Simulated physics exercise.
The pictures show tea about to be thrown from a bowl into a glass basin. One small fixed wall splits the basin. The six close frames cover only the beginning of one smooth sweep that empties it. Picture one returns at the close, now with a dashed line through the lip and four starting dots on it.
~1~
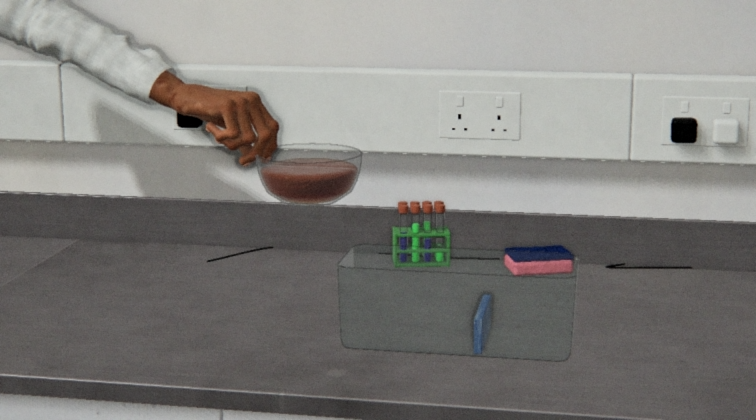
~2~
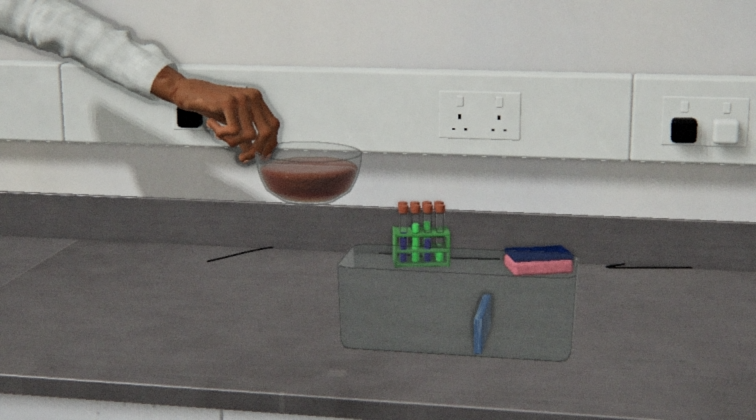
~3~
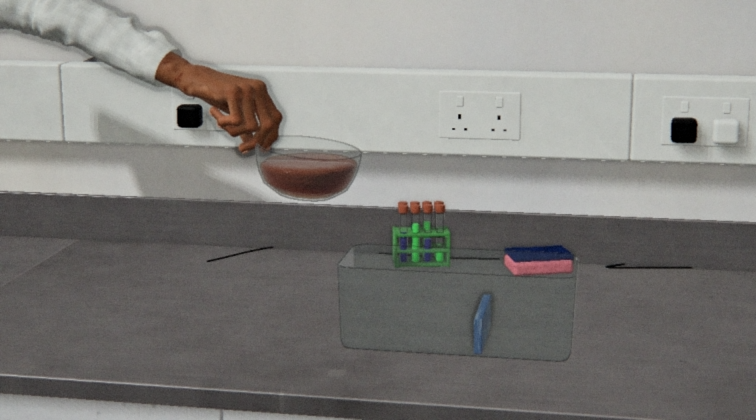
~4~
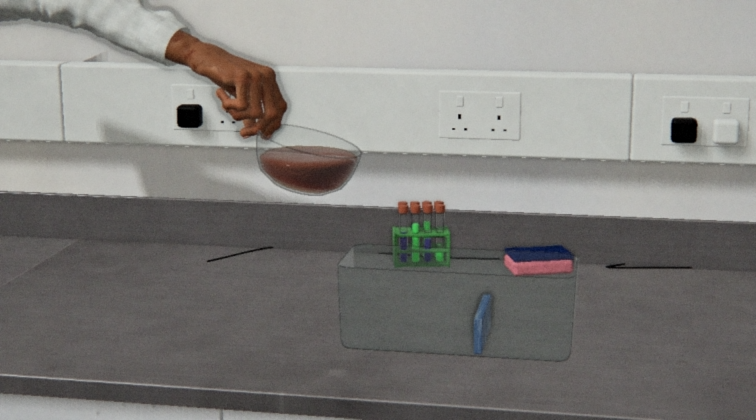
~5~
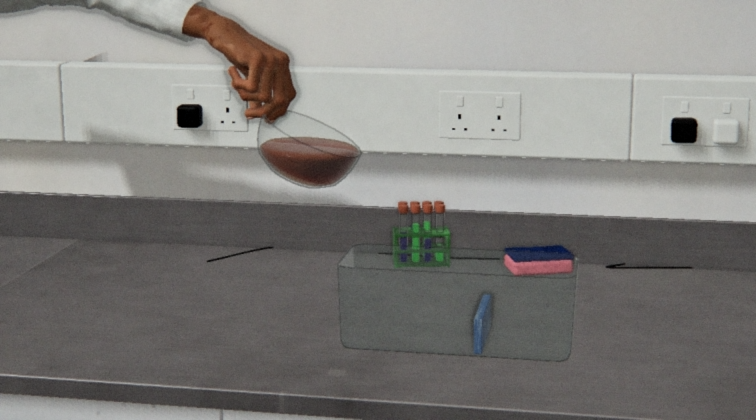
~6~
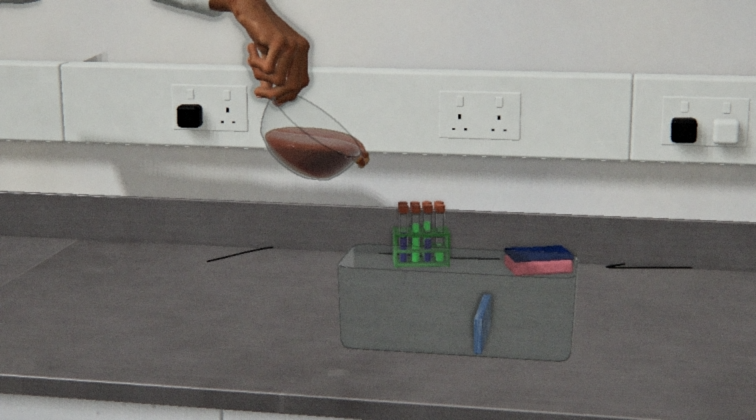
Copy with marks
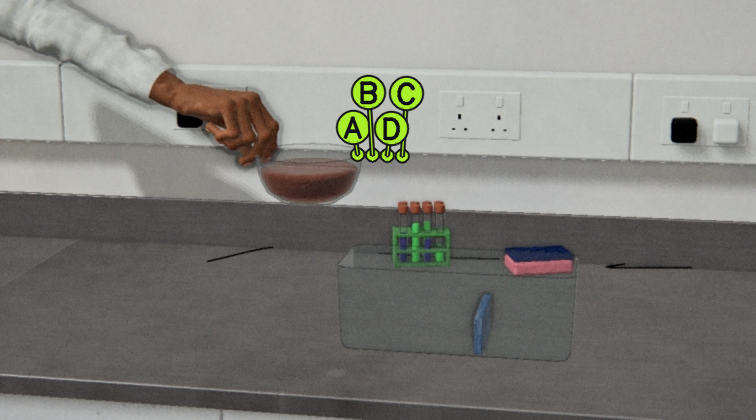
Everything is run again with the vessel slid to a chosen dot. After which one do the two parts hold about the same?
Spot C does it best.
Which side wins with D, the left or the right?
The left side.
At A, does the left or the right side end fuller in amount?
The left side.
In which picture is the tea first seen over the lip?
Picture 6.
On the marked copy, A at (357, 154); B at (372, 154); C at (402, 156); D at (387, 155).
If A is chosen, about 94 % ends left of the wall and 5 % right of it.
If B is chosen, about 95 % ends left of the wall and 3 % right of it.
If C is chosen, about 49 % ends left of the wall and 50 % right of it.
If D is chosen, about 85 % ends left of the wall and 13 % right of it.
